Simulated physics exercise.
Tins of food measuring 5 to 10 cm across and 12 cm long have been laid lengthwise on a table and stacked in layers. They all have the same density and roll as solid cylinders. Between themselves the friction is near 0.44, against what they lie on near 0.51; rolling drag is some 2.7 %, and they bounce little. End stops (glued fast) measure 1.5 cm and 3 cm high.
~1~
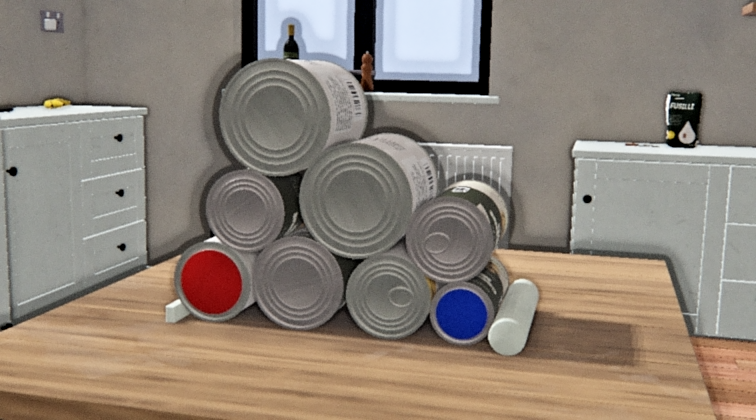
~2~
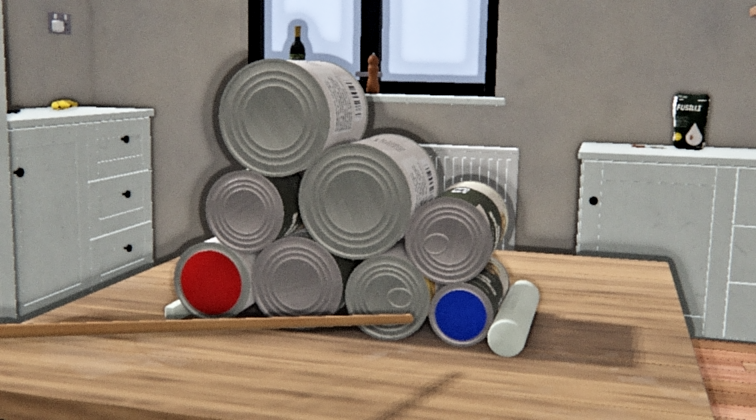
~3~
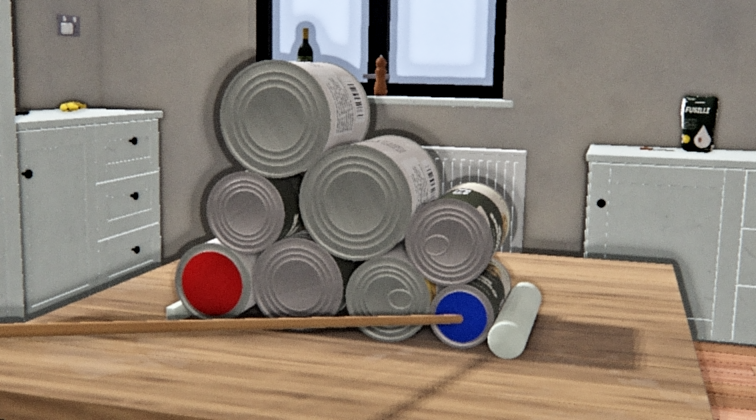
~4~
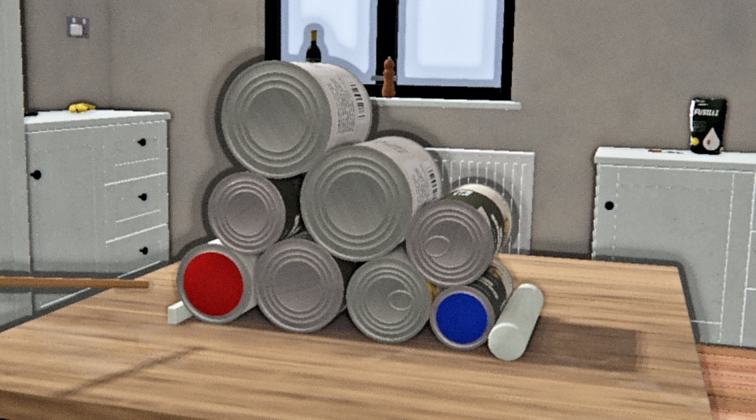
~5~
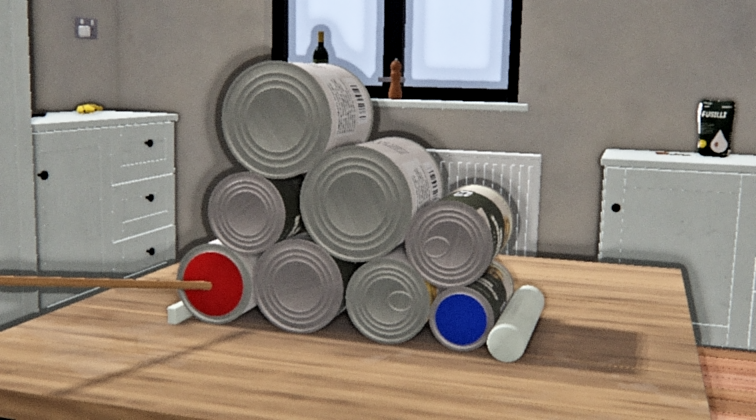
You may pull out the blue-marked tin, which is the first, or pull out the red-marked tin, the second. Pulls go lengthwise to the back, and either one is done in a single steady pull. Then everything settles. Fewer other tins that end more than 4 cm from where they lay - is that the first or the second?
That is the first one.
First choice, 0.77 s in, 0 now displaced over 4 cm; the one last seen at (448, 245) 2.3 cm right and 3.2 cm down.
First choice, at rest by 1.0 s, 0 moved over 4 cm; not one off the edges of the table; the one last seen at (448, 245) 2.3 cm right and 3.2 cm down; top of the pile 24 cm high, from 24 cm.
Second choice, 0.95 s in, 2 now displaced over 4 cm; the one last seen at (245, 214) 3 cm left and 7 cm down.
Second choice, at rest by 1.8 s, 2 moved over 4 cm; not one off the edges of the table; the one last seen at (245, 214) 3.2 cm left and 7 cm down; top of the pile 17 cm high, from 24 cm.
